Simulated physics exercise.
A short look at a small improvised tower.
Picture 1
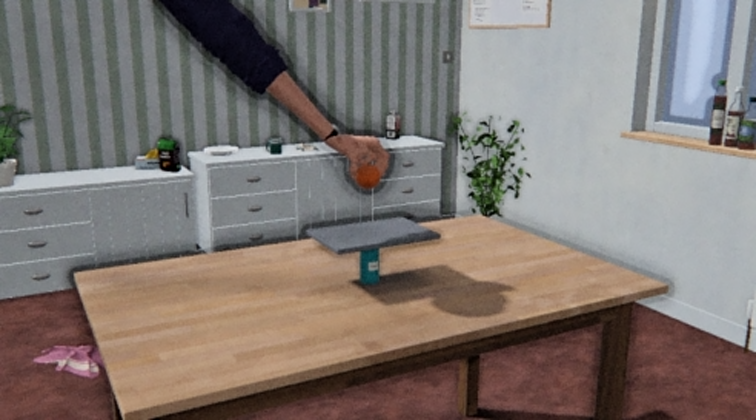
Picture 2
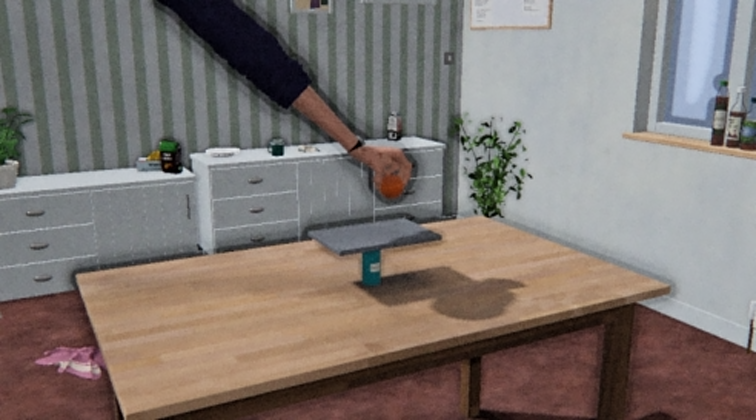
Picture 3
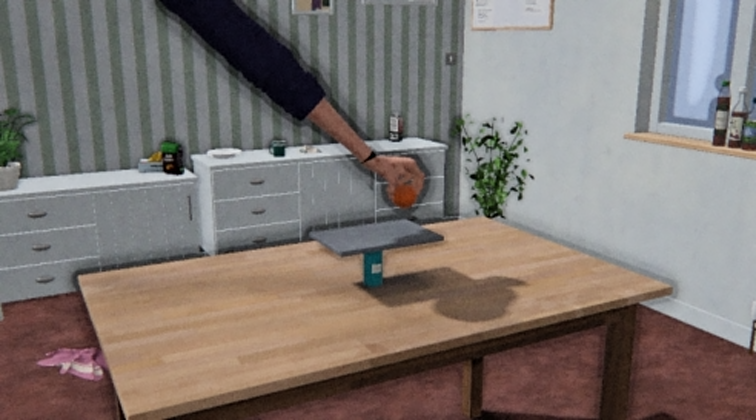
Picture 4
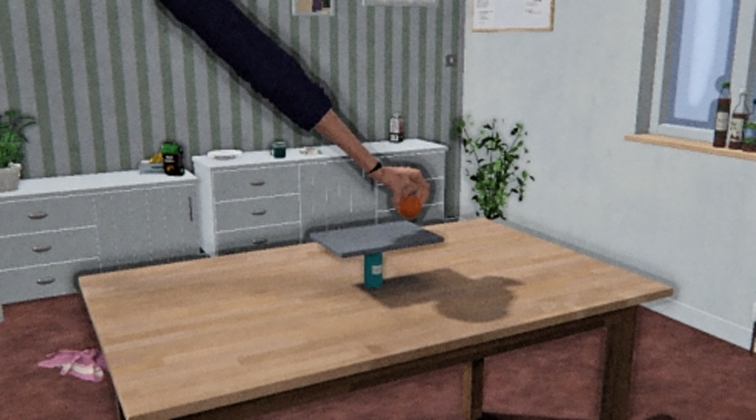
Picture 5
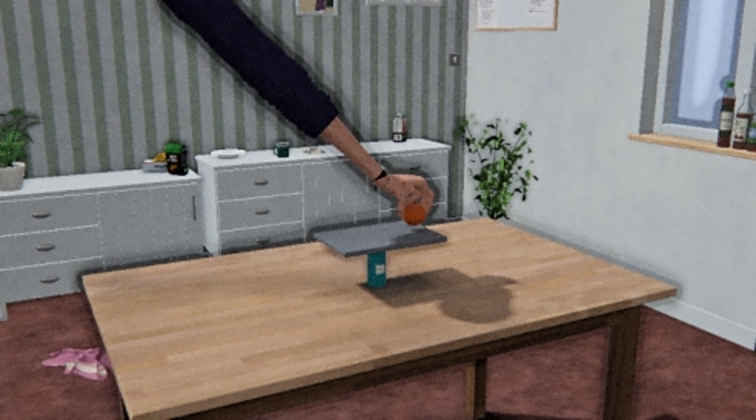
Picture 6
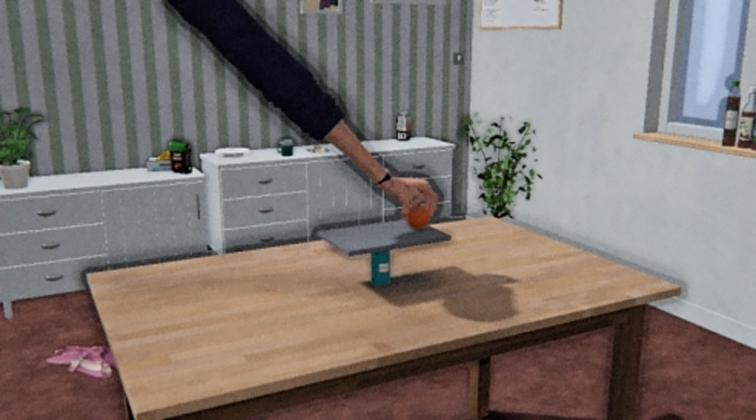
We see a gray slab resting on a small turquoise container on a wooden table, as a hand holding an orange tomato moves a short way right and down, bringing it onto the slab's right side.
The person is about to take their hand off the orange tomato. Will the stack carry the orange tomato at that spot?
Outcome: The stack comes apart.
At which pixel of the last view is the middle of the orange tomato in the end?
Near (431, 263).
Then, 0.40 s later than the last frame, orange tomato now fallen; grey lid tilted by 61°.
Then, 0.90 s later than the last frame, grey lid now fallen; turquoise shaker tilted by 61°.
When it is over, fallen, turquoise shaker, orange tomato and grey lid. End places, in pixels of the last picture, orange tomato near (432, 263). The stack gives way.
